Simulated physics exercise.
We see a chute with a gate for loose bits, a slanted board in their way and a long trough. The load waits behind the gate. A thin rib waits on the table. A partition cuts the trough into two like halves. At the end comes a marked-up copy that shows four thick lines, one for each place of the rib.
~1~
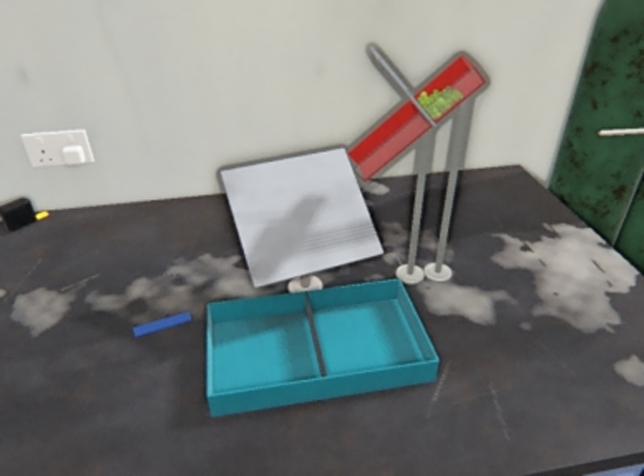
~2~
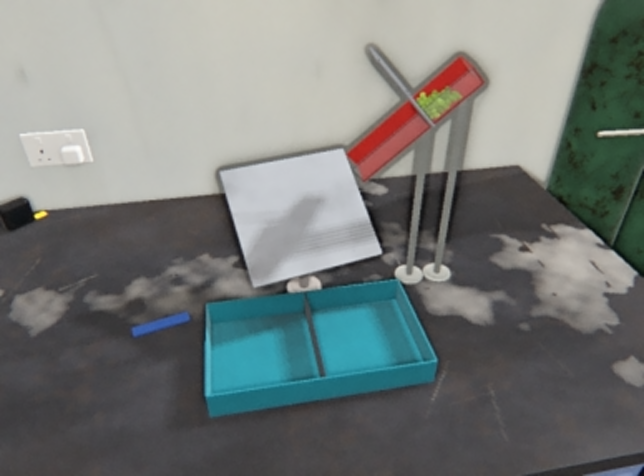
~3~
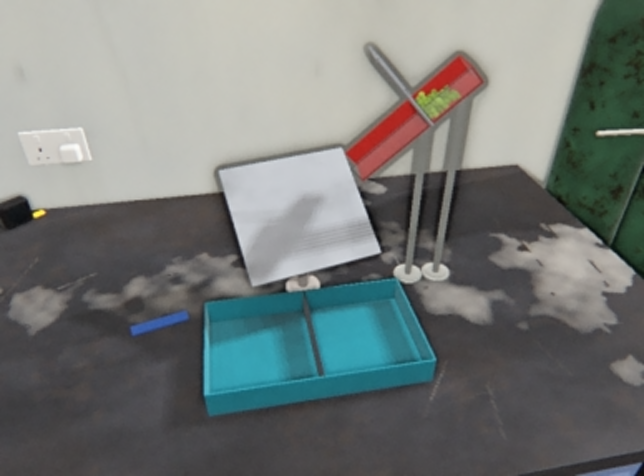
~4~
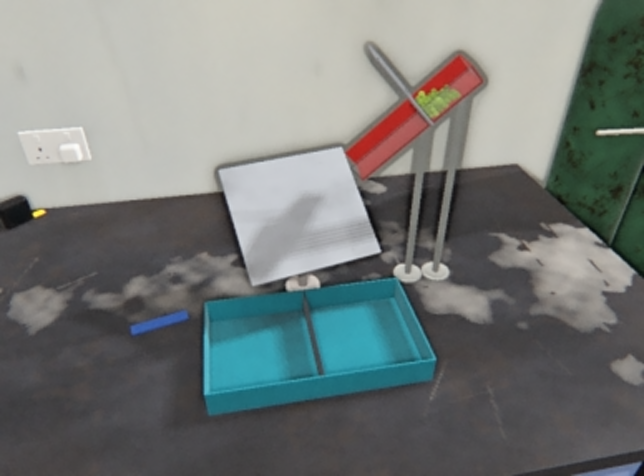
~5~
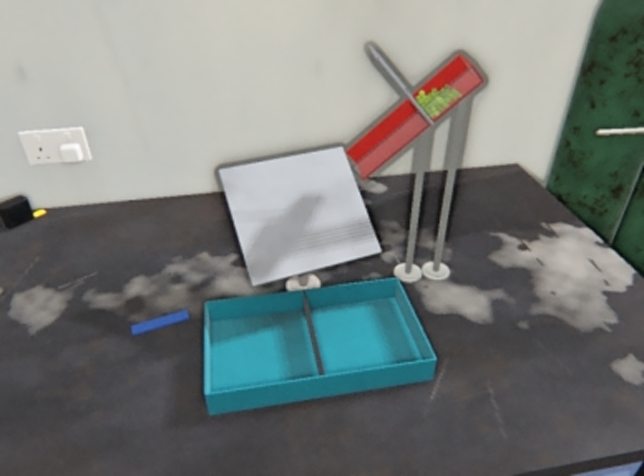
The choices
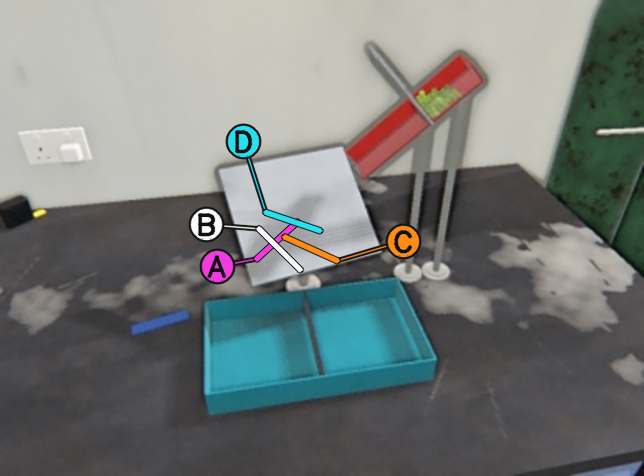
On a dark table, green bits sit still in a red chute above a blue trough.
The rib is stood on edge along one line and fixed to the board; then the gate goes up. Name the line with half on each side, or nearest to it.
A beats the others.
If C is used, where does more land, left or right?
The right half.
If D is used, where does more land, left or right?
Right.
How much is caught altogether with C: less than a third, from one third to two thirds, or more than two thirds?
It is more than two thirds.
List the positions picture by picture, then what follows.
Load behind the gate (435, 104), dried peas; lip of the chute (362, 174), sloping fairly steeply, in the first picture.
Middle of the board (302, 213), tilted fairly steeply; middle of its low edge (321, 270); of its high edge (284, 160), in the second picture.
Front corners of the trough (205, 395) and (435, 360); front end of its middle wall (324, 377), in the third picture.
Middle of the load (433, 103); lip (360, 172), in the fourth picture.
Middle of the load (433, 102); lip (360, 172), in the fifth picture.
On the marked copy, line A from (297, 221) to (256, 258); line B from (258, 228) to (300, 269); line C from (284, 236) to (337, 260); line D from (265, 212) to (319, 230).
With A, of what is caught, roughly two thirds in the left half, roughly a third in the right.
With B, of what is caught, about a tenth in the left half, almost all in the right.
With C, of what is caught, about a tenth in the left half, the larger part in the right.
With D, of what is caught, about a tenth in the left half, almost all in the right.
